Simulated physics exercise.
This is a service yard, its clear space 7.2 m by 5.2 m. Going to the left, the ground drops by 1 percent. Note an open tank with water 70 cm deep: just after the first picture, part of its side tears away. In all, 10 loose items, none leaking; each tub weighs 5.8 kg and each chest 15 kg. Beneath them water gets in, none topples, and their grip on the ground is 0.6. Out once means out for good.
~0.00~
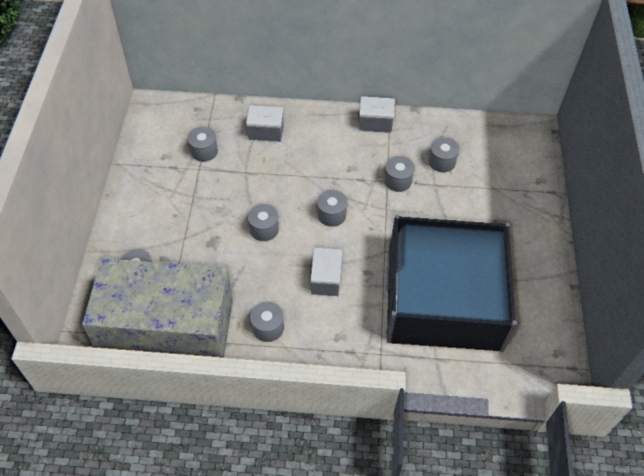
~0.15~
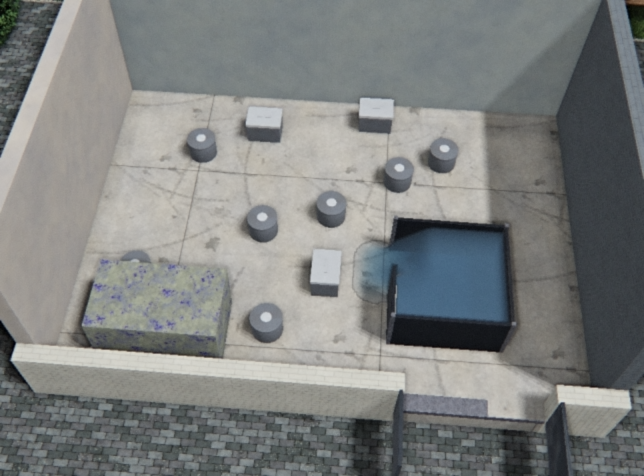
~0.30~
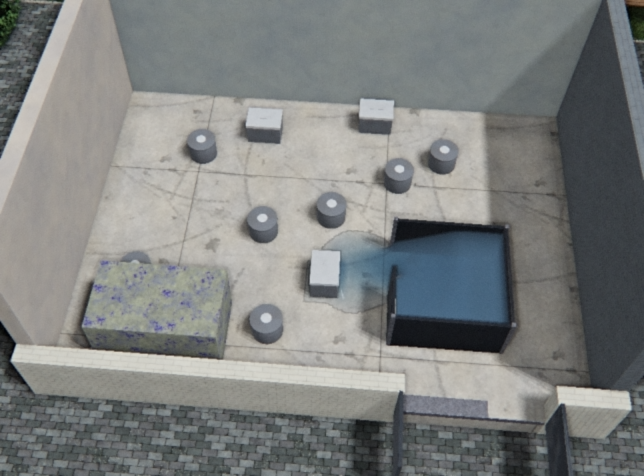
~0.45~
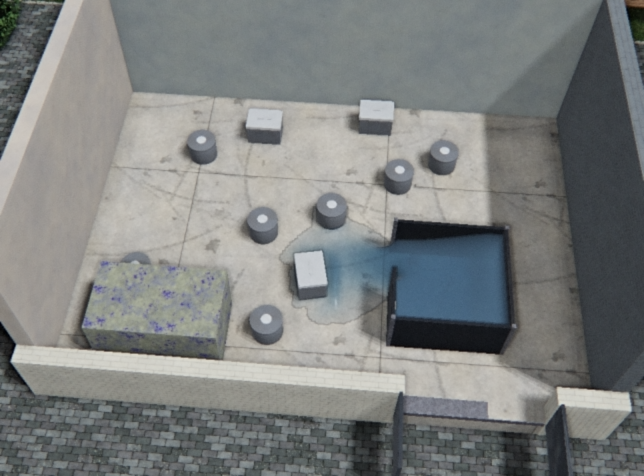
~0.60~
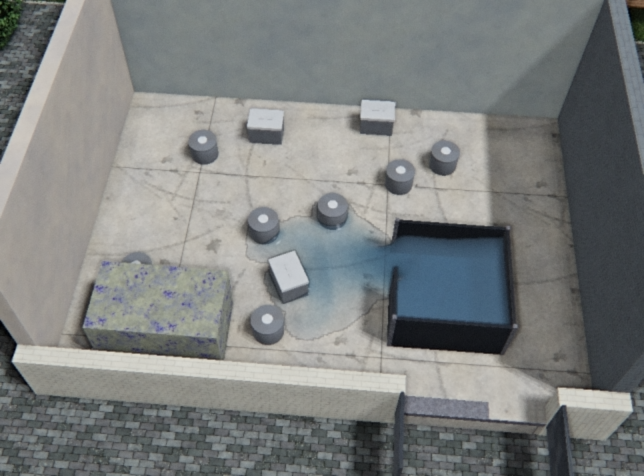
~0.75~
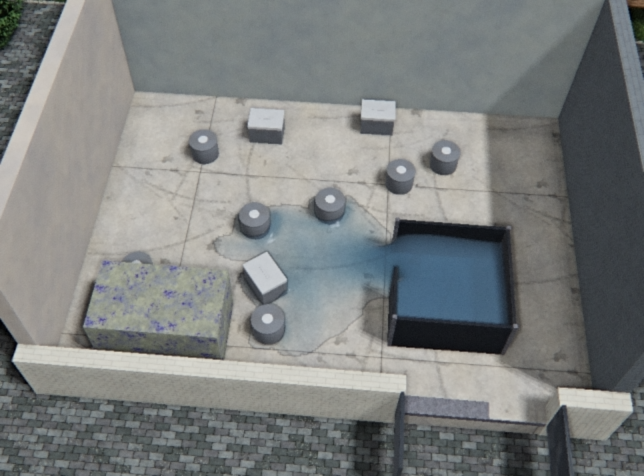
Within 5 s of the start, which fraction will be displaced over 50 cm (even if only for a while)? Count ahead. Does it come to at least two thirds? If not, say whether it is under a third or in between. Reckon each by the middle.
No, between one and two thirds.
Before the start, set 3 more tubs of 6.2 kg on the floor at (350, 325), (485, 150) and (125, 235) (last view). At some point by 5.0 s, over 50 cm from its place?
Outcome: Stays within first, stays within next, breaks the threshold last.
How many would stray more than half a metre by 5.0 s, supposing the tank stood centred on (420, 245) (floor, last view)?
Result: 5.
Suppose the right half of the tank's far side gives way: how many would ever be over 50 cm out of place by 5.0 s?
Result: 4 of them.
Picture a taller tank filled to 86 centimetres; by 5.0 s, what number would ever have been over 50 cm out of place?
Result: 7.
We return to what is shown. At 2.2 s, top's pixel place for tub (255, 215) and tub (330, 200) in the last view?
I'd say close to (121, 151) and close to (266, 136).
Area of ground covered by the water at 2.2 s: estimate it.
About 20 m2 is covered.
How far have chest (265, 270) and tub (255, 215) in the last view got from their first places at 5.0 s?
350 cm and 250 cm.
After 1.1 s 3 of 10 are over 50 cm from their spots; 0 afloat.
After 2.2 s 6 of 10 are over 50 cm from their spots; 4 afloat.
After 3.5 s 6 of 10 are over 50 cm from their spots; 5 afloat.
After 5.0 s 6 of 10 are over 50 cm from their spots, and 6 have been at some point; 6 afloat.
